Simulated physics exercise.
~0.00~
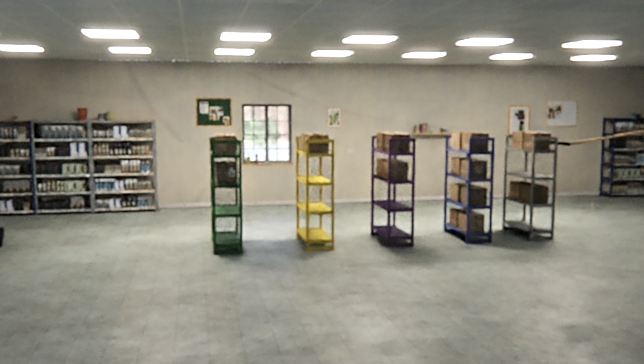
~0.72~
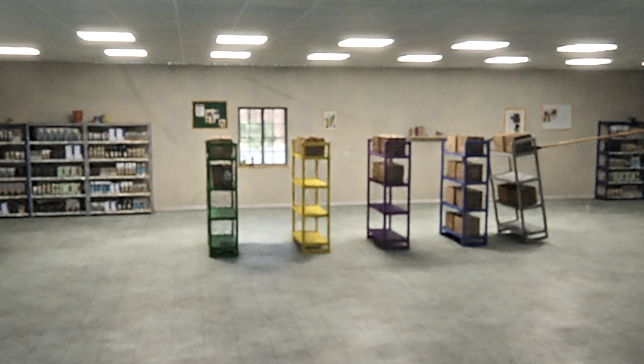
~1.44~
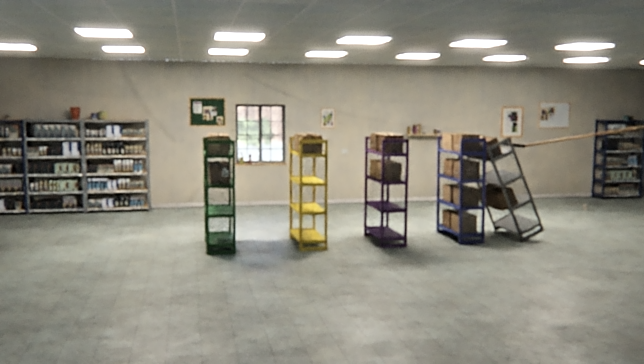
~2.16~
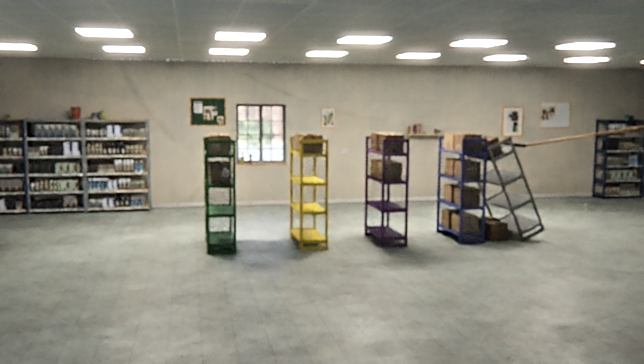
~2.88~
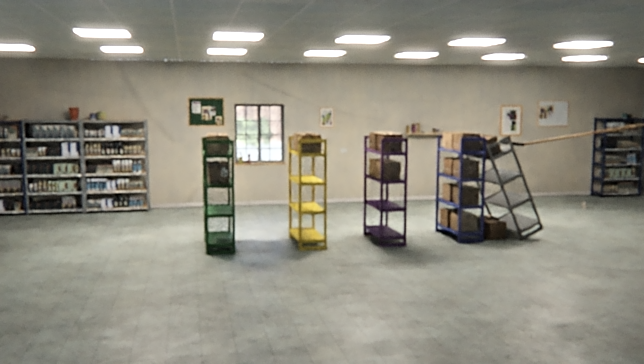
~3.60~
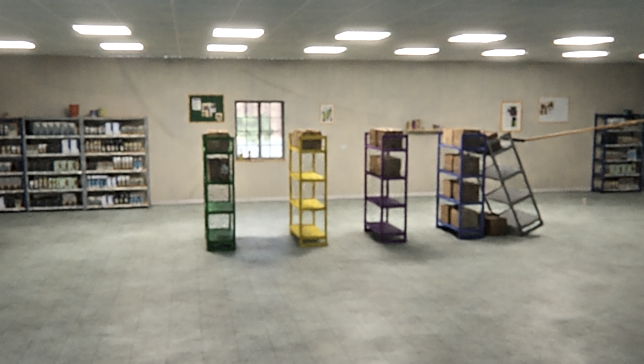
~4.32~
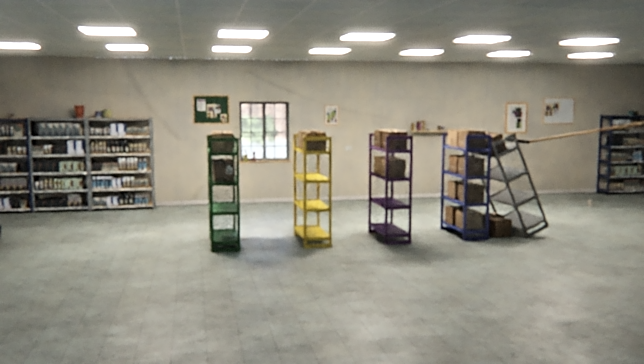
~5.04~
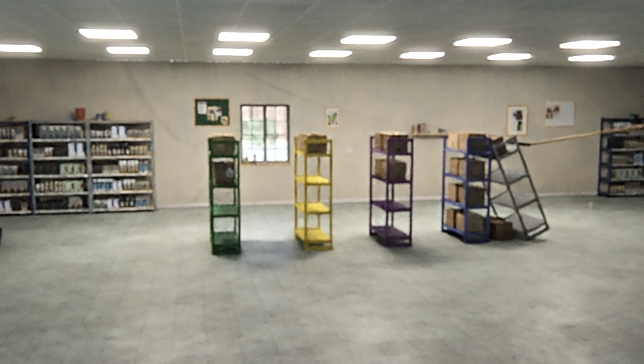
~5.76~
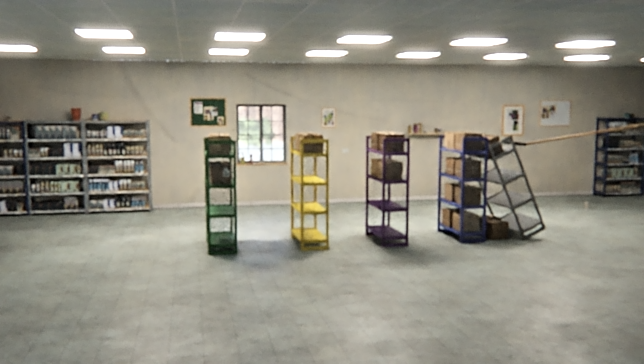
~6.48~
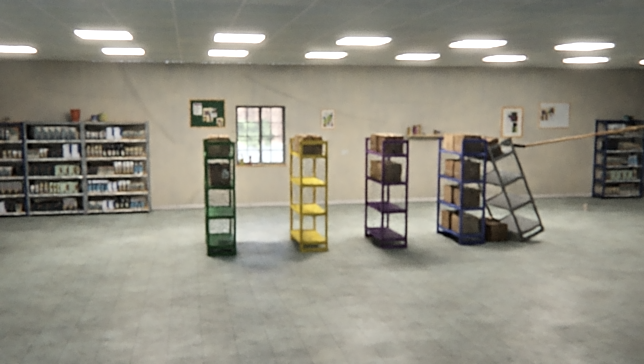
A long pole reaching in from the right pushes the top of a grey shelf unit, the rightmost of five open units standing in a row across a wide room. The grey unit tips to the left, its shelves slanting more and more, until its top comes to rest against the neighbouring blue unit. As it leans, its cartons slide off and end up low down between the two units. The blue unit holds firm, and the pole stops. The grey unit stays propped at a slant, while the blue, purple, yellow and green units remain upright in their places.
